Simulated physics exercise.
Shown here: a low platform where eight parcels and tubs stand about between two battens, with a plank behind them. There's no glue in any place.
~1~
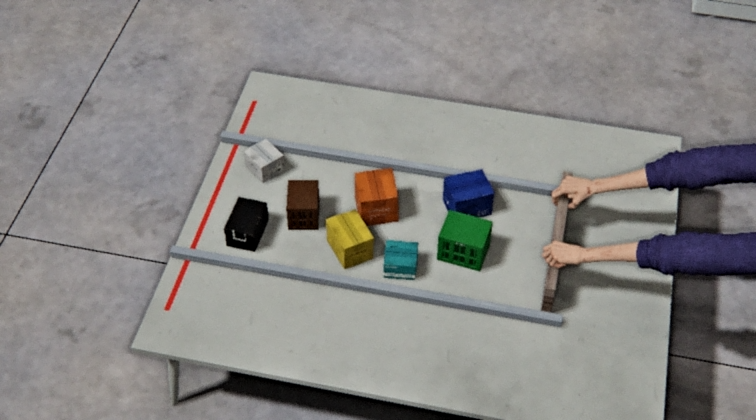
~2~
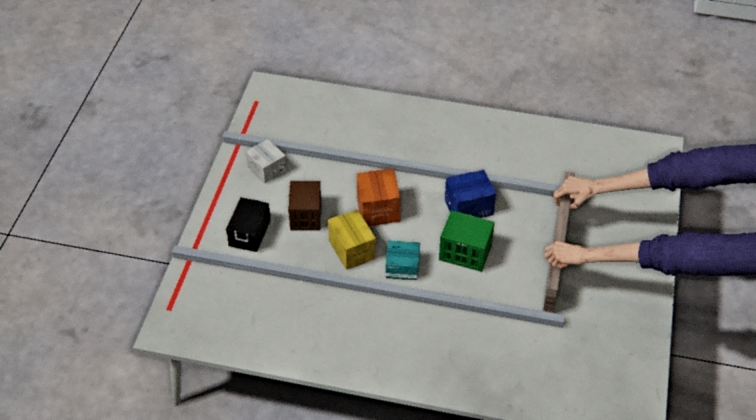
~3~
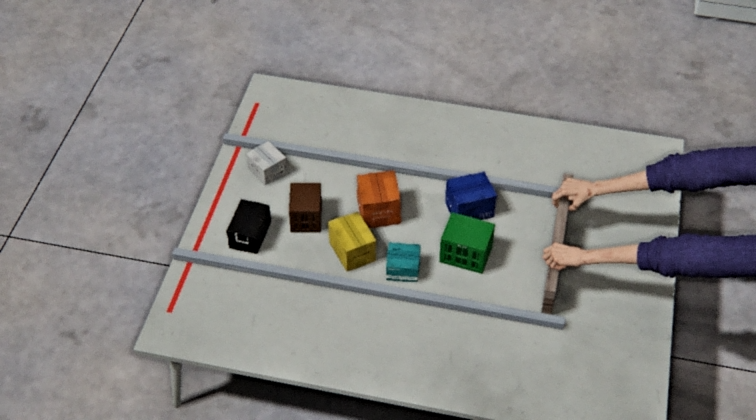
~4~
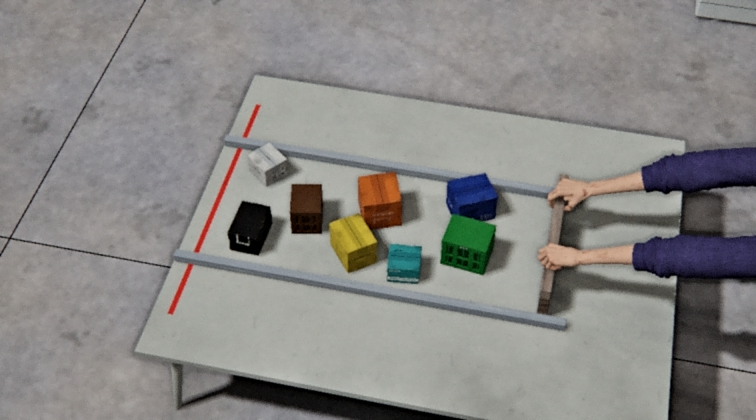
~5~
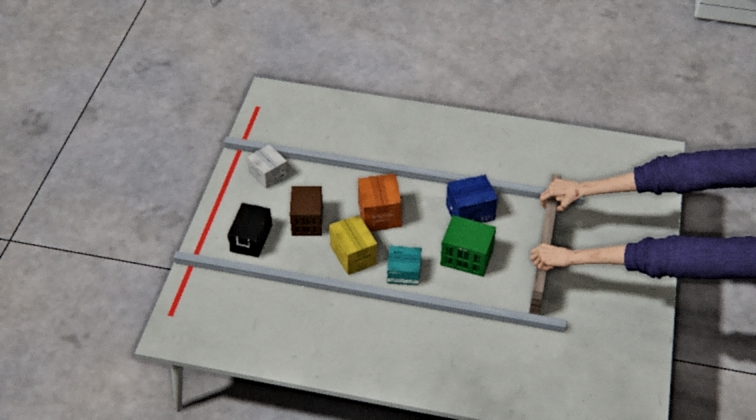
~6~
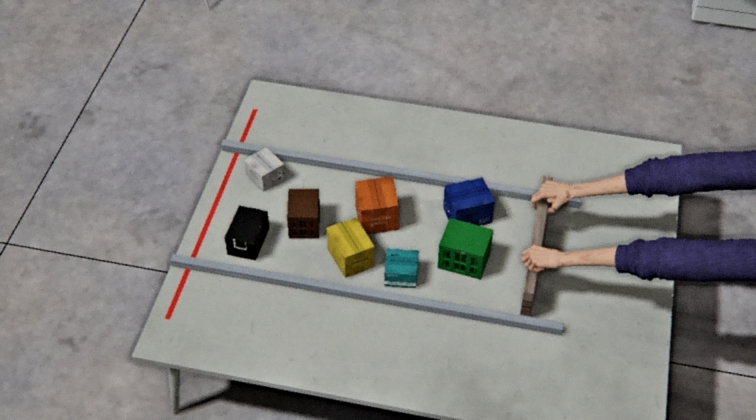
A wooden plank, held at both ends by a pair of hands, slid slightly left between two rails toward the blue and green boxes, while the eight scattered containers stayed put on the low table.
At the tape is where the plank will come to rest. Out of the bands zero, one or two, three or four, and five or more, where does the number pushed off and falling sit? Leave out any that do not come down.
Count: Five plus.
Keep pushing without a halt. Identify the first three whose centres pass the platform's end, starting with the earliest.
First the black parcel, then the brown crate, then the white parcel.
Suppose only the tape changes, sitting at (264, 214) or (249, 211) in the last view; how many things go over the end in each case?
Counts per try: 2 and 4.
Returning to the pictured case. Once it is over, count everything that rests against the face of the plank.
Tally at the end: 1.
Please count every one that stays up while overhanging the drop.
It's 1.
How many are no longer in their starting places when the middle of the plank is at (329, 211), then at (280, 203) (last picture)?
By the first moment it's 7, by the second it's 8.
Soon after, none off yet; white parcel at rest near (265, 170); black parcel at rest near (247, 233); brown crate at rest near (304, 214).
After that, none off yet; white parcel at rest near (265, 170); black parcel moving near (245, 234); brown crate displaced about its own width near (280, 214).
And then, none off yet; white parcel displaced about its own width near (229, 159); black parcel tilting well over near (167, 233); brown crate displaced well along near (203, 201).
In the end, the number that fall off is five or more; gone, green crate, blue parcel, orange box, yellow box, brown crate, black parcel and white parcel.
